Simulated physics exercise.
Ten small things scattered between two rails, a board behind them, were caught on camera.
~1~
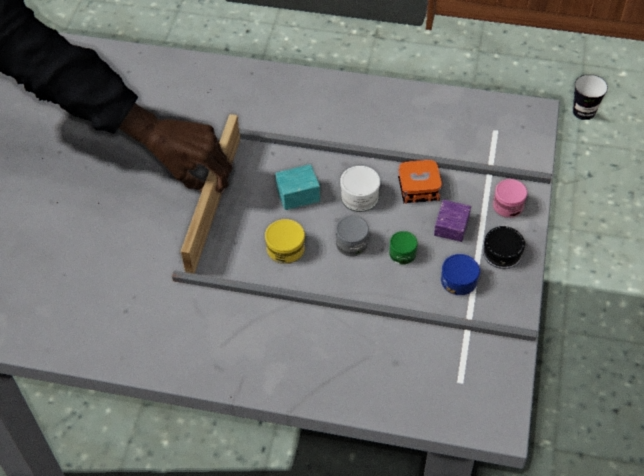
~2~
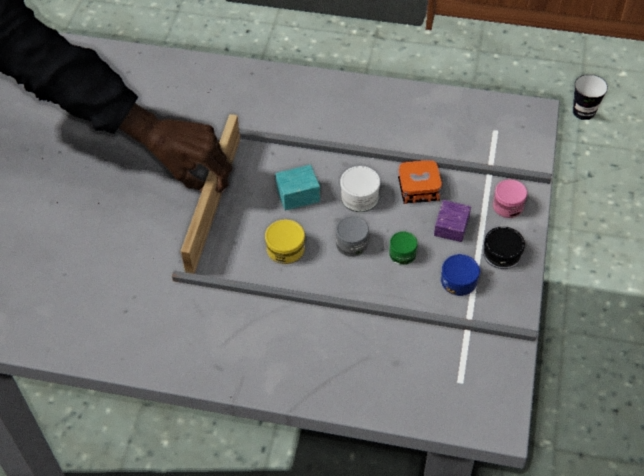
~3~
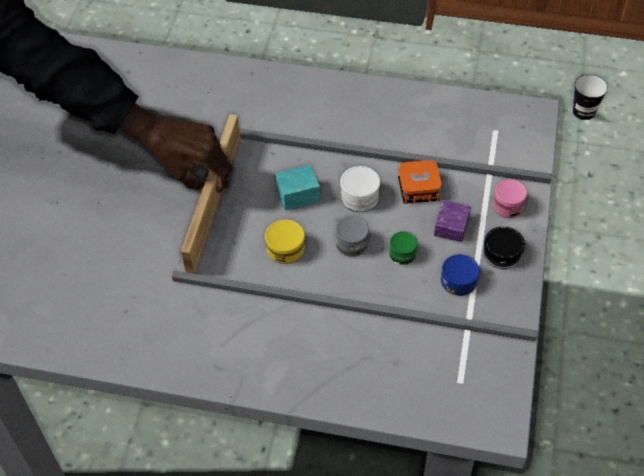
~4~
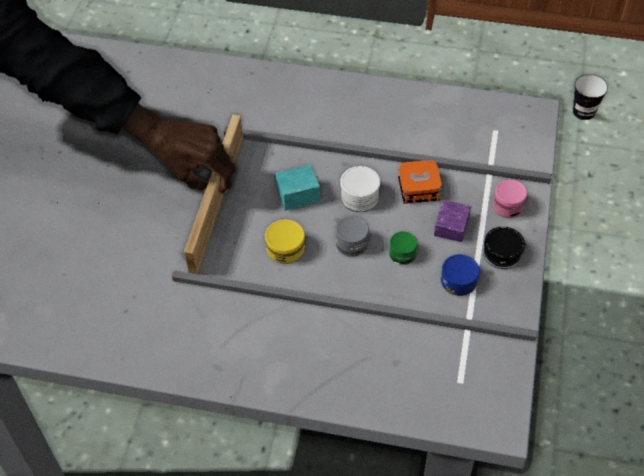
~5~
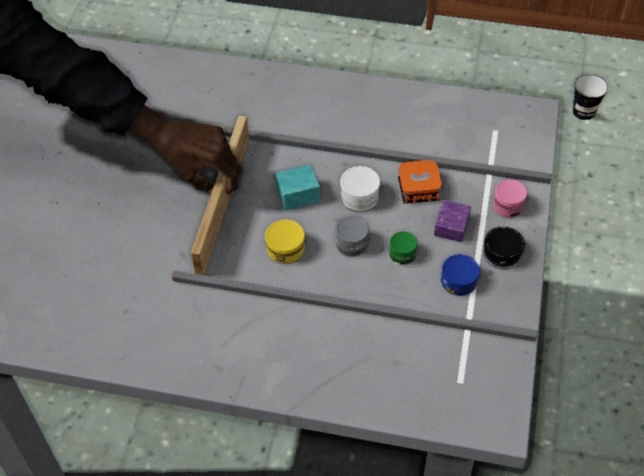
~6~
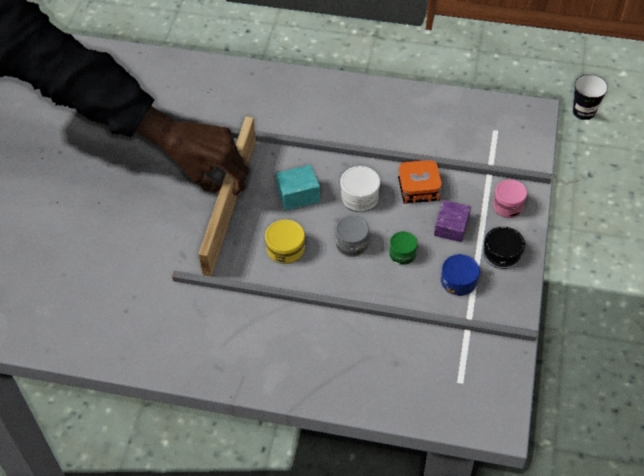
A hand sliding a wooden board slightly to the right between two rails, the colourful tubs and blocks ahead staying still.
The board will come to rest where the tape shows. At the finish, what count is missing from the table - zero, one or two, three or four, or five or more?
Missing: One or two.
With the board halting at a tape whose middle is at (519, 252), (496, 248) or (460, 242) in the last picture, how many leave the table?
Per try: 6; 5; 0.
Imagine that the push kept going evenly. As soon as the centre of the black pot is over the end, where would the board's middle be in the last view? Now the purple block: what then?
About (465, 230), and (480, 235) for the other.
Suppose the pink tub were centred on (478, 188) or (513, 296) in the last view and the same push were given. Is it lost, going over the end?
First: Safe; second: Gone.
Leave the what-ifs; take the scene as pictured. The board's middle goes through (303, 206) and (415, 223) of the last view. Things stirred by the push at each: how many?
Moved so far: 3, later 9.
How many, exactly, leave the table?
My count gives 1.
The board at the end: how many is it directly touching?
Tally at the end: 4.
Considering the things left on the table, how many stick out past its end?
The tally is 4.
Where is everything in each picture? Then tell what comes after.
The first frame shows black pot (504, 248); pink tub (510, 199); blue tub (460, 275); board (212, 192); tape (480, 245).
The second frame shows pink tub (510, 199); purple block (452, 221).
The third frame shows blue tub (460, 275); yellow tub (285, 242).
The fourth frame shows black pot (504, 248); green tub (403, 248).
The fifth frame shows pink tub (510, 199); turquoise block (298, 188).
The sixth frame shows black pot (504, 248); pink tub (510, 199); blue tub (460, 275); board (229, 194); tape (480, 245).
Soon after, none off yet; black pot at rest near (504, 248); pink tub at rest near (510, 199); blue tub at rest near (460, 275).
In the end, the number that fall off is one or two; gone, black pot.
